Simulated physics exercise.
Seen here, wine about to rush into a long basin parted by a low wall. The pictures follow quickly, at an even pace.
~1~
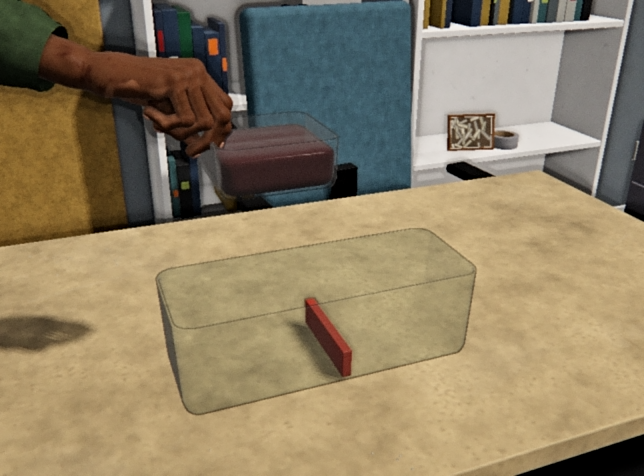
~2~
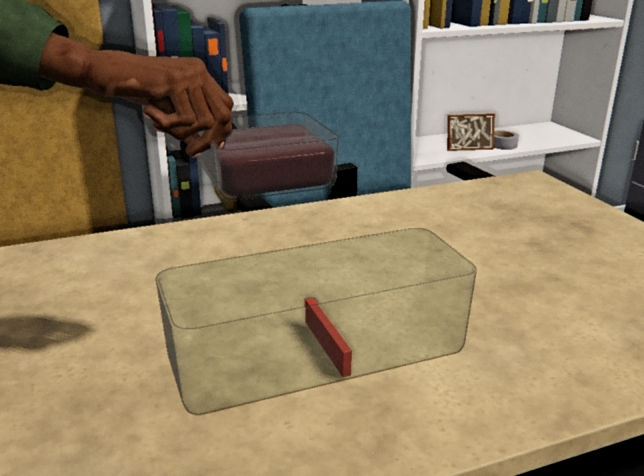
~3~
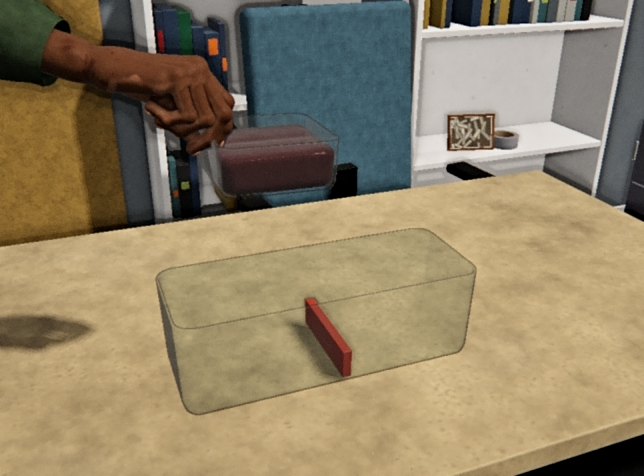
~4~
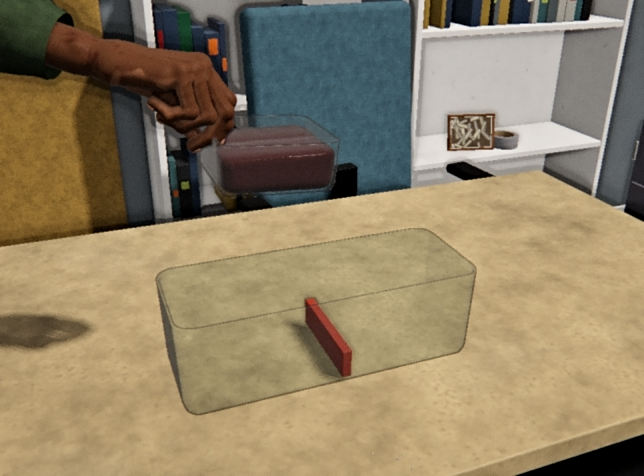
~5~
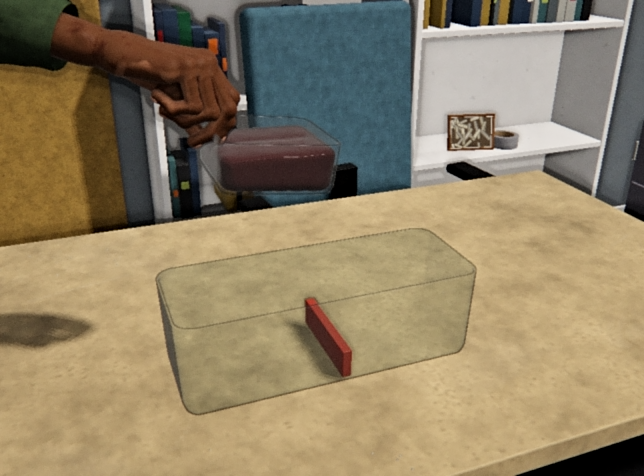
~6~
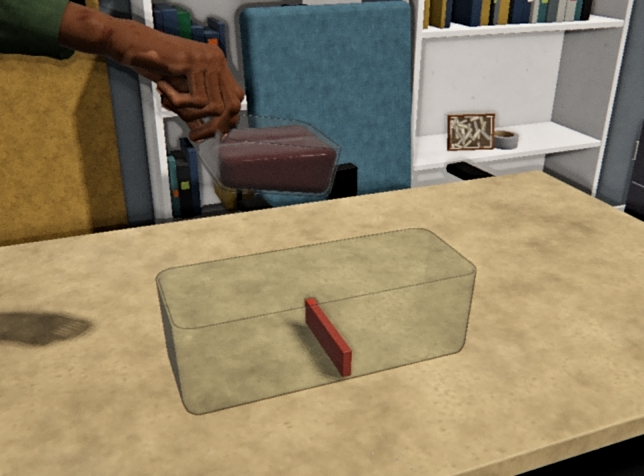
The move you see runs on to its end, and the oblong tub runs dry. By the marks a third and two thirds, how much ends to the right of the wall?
The share right of the wall is over two thirds.
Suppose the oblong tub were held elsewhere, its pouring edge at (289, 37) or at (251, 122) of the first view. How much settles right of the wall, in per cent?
Roughly 65 per cent, and 35 per cent.
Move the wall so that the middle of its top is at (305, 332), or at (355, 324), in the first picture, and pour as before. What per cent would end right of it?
Near 90 % and 60 %.
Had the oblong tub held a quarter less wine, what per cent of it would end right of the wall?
Close to 80 per cent.
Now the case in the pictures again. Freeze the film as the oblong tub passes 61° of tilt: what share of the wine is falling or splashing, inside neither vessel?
Some 40 per cent.
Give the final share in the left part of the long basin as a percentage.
About 20 per cent.
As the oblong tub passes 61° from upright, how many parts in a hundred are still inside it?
It comes to 40 per cent or so.
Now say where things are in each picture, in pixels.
In the first picture, it leans 0°; its right rim is at (321, 126); the wine meets the walls at (208, 146) and (317, 135); the long basin's rim runs from (164, 301) to (451, 249); the wall's top is at (327, 325).
In the second picture, it leans 0°; its right rim is at (321, 126); the wine meets the walls at (208, 146) and (318, 135).
In the third picture, it leans 2°; its right rim is at (322, 128); the wine meets the walls at (209, 146) and (318, 136).
In the fourth picture, it leans 4°; its right rim is at (322, 130); the wine meets the walls at (209, 146) and (318, 136).
In the fifth picture, it leans 7°; its right rim is at (323, 133); the wine meets the walls at (209, 145) and (319, 136).
In the sixth picture, it leans 11°; its right rim is at (324, 137); the wine meets the walls at (210, 145) and (320, 136).
A moment on, the oblong tub is tipped part way and 39 per cent is still to pour, 0 is left of the wall and 21 right of it.
Next, the oblong tub is tipped on its side and 7 per cent is still to pour, 7 is left of the wall and 77 right of it.
Then the oblong tub is tipped right over and 0 per cent is still to pour, 17 is left of the wall and 80 right of it.
Later the oblong tub is tipped right over and 0 per cent is still to pour, 18 is left of the wall and 80 right of it.
In the end 18 per cent lies left of the wall, 80 right of it and 2 outside.
